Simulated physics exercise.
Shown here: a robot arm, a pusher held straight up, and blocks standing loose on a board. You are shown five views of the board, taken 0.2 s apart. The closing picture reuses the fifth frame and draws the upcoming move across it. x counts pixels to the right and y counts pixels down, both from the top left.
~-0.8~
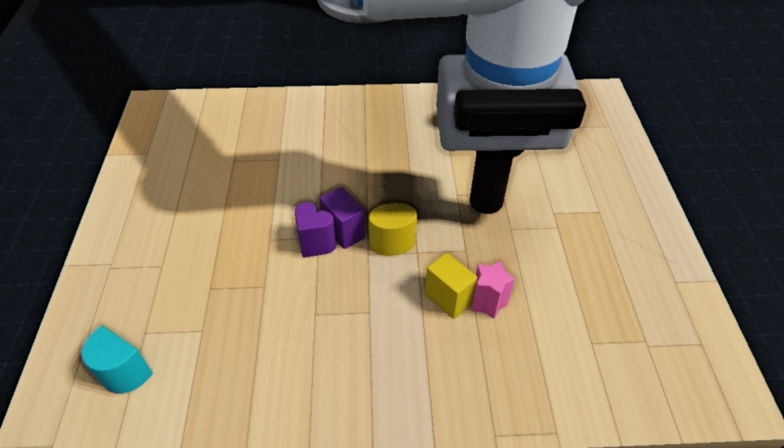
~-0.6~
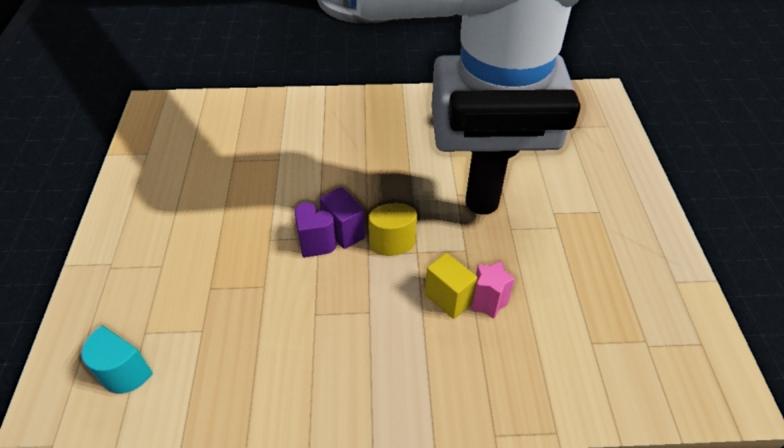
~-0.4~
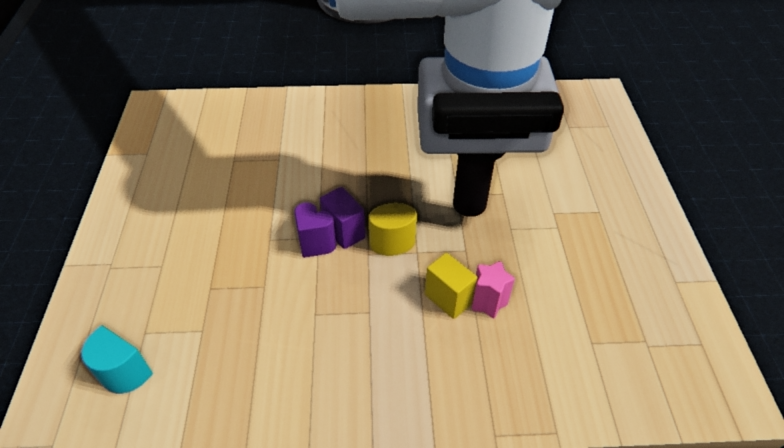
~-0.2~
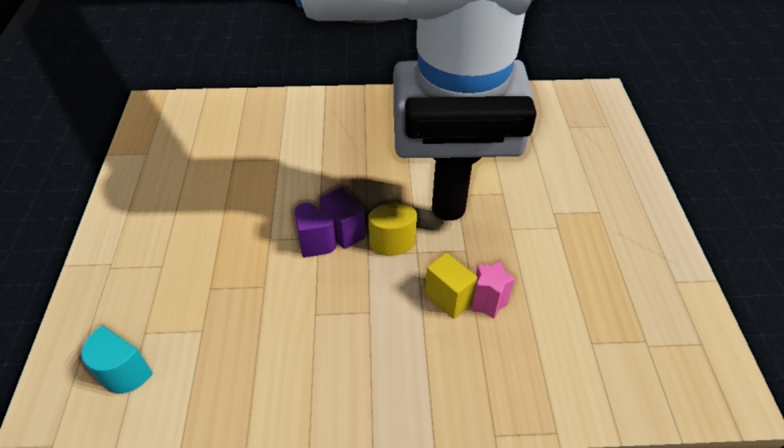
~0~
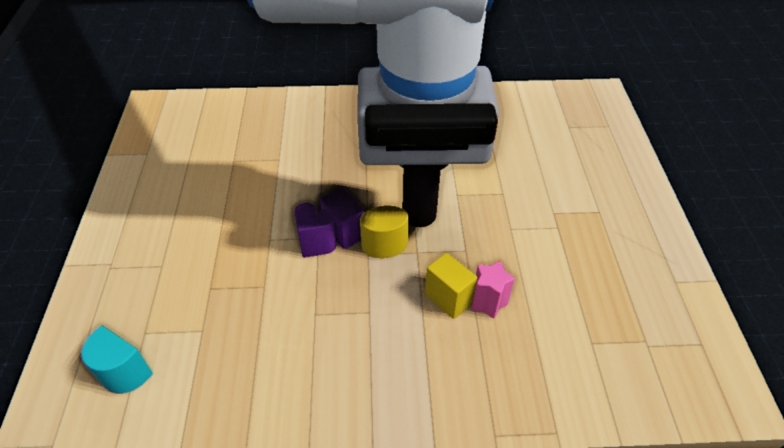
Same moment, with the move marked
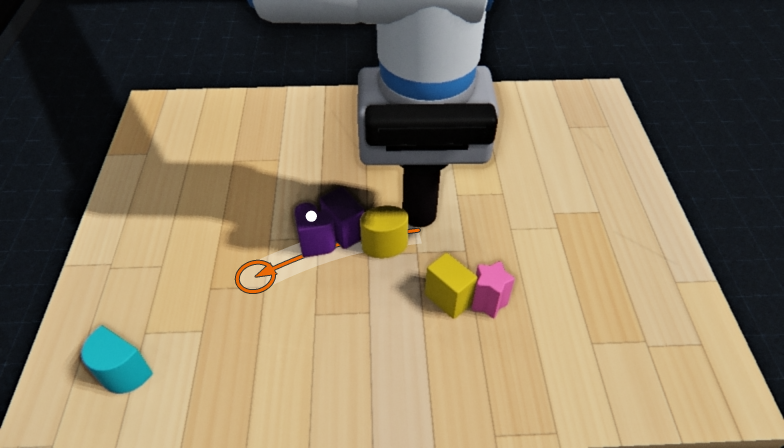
A robot arm with a black pusher stands at the far side of a pale wooden board, seen from above at an angle by a still camera. Two purple blocks and a yellow rounded one sit near the middle, a yellow block and pink star nearer, a turquoise piece at left. The pusher slides left, slowly then faster, and nudges the rounded yellow block slightly left.
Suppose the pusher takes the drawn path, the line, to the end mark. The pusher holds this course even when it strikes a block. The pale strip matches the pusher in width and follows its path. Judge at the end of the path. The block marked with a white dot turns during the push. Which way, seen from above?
Looking from above, the answer is counterclockwise.
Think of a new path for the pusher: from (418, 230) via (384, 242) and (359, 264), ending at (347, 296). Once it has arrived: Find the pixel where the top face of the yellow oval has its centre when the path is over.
Just about (304, 267).
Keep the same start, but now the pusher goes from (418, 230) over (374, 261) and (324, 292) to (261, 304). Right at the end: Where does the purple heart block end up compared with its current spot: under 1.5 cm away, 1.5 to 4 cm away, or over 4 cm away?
Once the path is done, the purple heart block lies within 1.5 cm of its present place.
Path on the board, from (418, 230) by way of (364, 238) and (310, 254) to (256, 277); the dot is on the purple heart block.
On the path given first. One third of the way, pusher (362, 224); purple heart block (292, 217); purple rectangle (326, 201), turned 20° clockwise; yellow oval (337, 238), turned 30° anticlockwise.
Two thirds of the way, pusher (306, 239); purple heart block (261, 211), turned 60° anticlockwise; purple rectangle (303, 201), turned 100° clockwise; yellow oval (304, 260), turned 95° anticlockwise.
At the end, pusher (251, 262); purple heart block (261, 211), turned 60° anticlockwise; purple rectangle (303, 201), turned 100° clockwise; yellow oval (291, 267), turned 145° anticlockwise; yellow rectangle in place.
